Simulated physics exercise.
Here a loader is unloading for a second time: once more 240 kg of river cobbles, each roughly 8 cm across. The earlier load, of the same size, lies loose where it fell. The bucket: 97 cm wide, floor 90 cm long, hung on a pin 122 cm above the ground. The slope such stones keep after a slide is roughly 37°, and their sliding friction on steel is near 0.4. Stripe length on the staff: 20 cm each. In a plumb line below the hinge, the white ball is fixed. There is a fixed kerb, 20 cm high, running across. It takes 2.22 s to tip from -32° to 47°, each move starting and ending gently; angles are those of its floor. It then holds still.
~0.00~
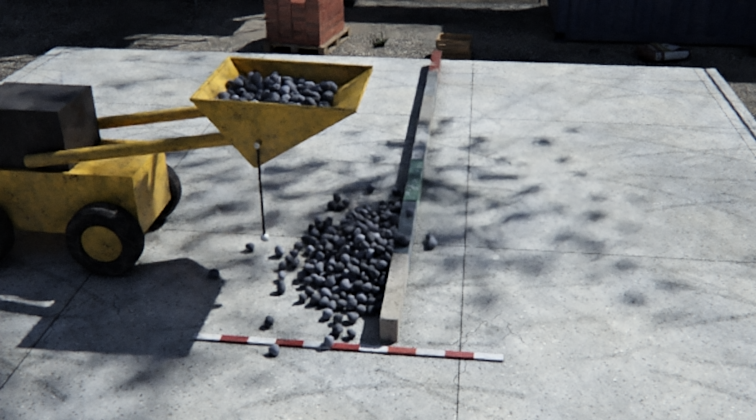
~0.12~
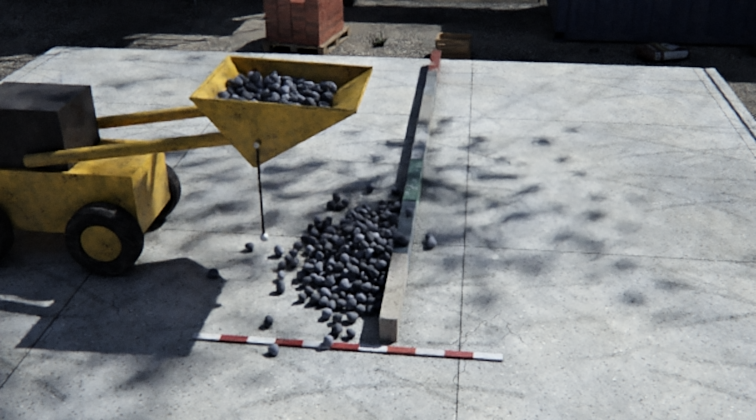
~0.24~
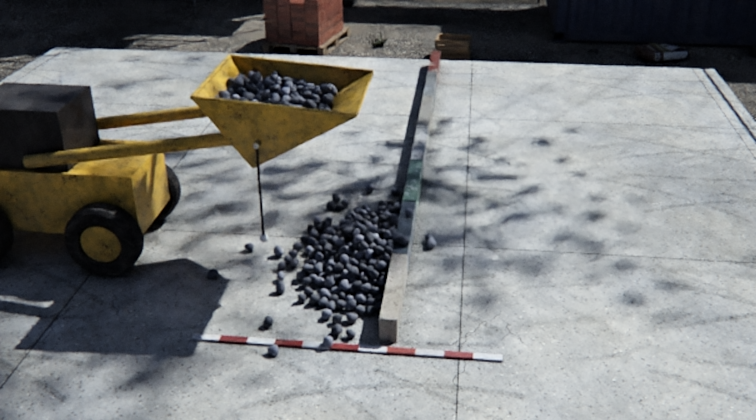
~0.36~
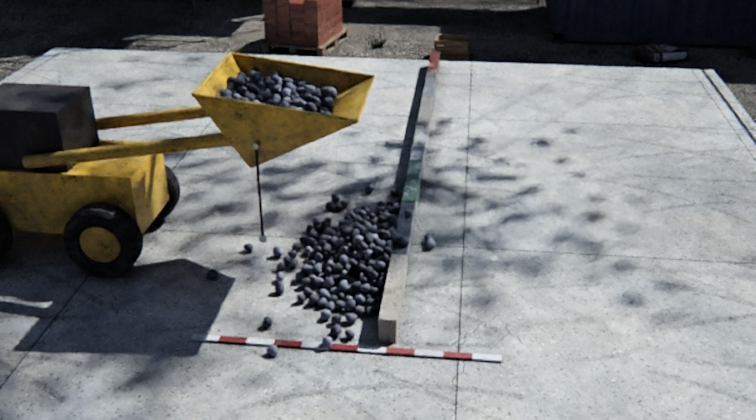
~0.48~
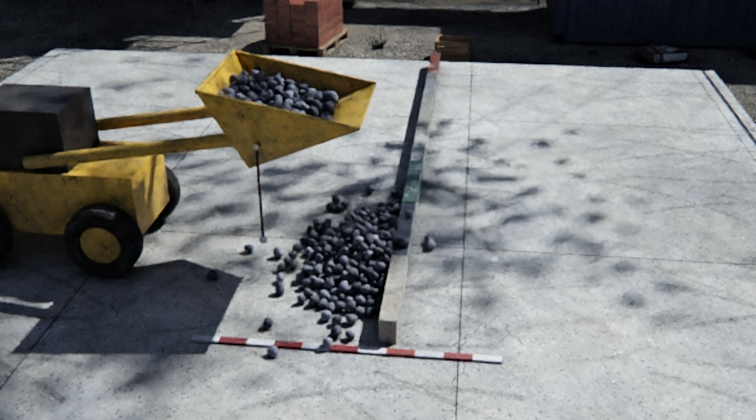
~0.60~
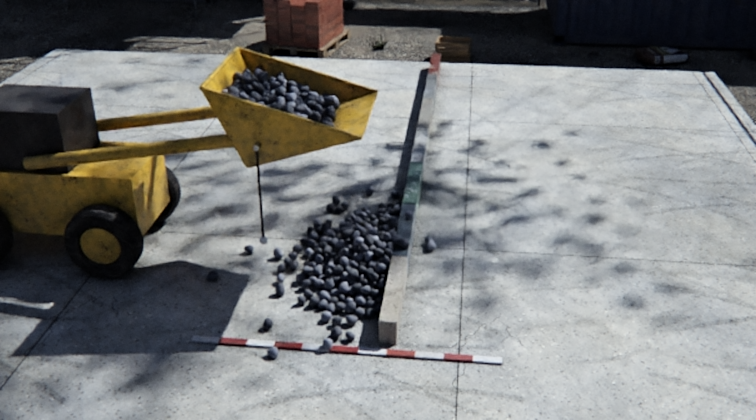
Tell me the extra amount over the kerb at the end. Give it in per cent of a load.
15 per cent.
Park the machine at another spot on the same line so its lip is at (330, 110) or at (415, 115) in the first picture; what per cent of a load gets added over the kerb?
About 0 per cent for the first, 90 per cent for the second.
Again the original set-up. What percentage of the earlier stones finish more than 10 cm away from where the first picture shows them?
I'd put it at about 10 per cent.
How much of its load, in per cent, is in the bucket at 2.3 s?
Roughly 0 per cent is still inside.
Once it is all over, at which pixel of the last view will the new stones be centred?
Their centre ends up near (366, 245).
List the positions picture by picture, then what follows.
In the first picture, the bucket is at -32°, its lip at (356, 111); the top of the load is at (255, 82). The earlier load is highest near (381, 241), 25 cm above ground level, 99 % on this side of the kerb, 1 % over the kerb.
In the second picture, the bucket is at -31°, its lip at (356, 112); the top of the load is at (255, 82); the stones move at 0.0 m/s on average.
In the third picture, the bucket is at -29°, its lip at (357, 116); the top of the load is at (251, 82); the stones move at 0.1 m/s on average.
In the fourth picture, the bucket is at -26°, its lip at (358, 121); the top of the load is at (248, 80); the stones move at 0.1 m/s on average.
The fifth picture shows lip at (360, 129), floor tilted -23°, highest stones at (246, 79); the stones move at 0.1 m/s on average.
The sixth picture shows lip at (362, 138), floor tilted -18°, highest stones at (249, 78); the stones move at 0.1 m/s on average.
After 1.7 s the floor is at 34°; in per cent of one load, 90 in the bucket, 110 on this side of the kerb, 1 over the kerb; the foremost stones are at (406, 236).
After 2.3 s the floor is at 47°; in per cent of one load, 1 in the bucket, 188 on this side of the kerb, 11 over the kerb; the foremost stones are at (465, 257).
After 2.7 s the floor is at 47°; in per cent of one load, 0 in the bucket, 185 on this side of the kerb, 15 over the kerb; the foremost stones are at (507, 262).
After 5.2 s the floor is at 47°; in per cent of one load, 0 in the bucket, 185 on this side of the kerb, 15 over the kerb; the foremost stones are at (529, 271). Net gain over the kerb, 15.
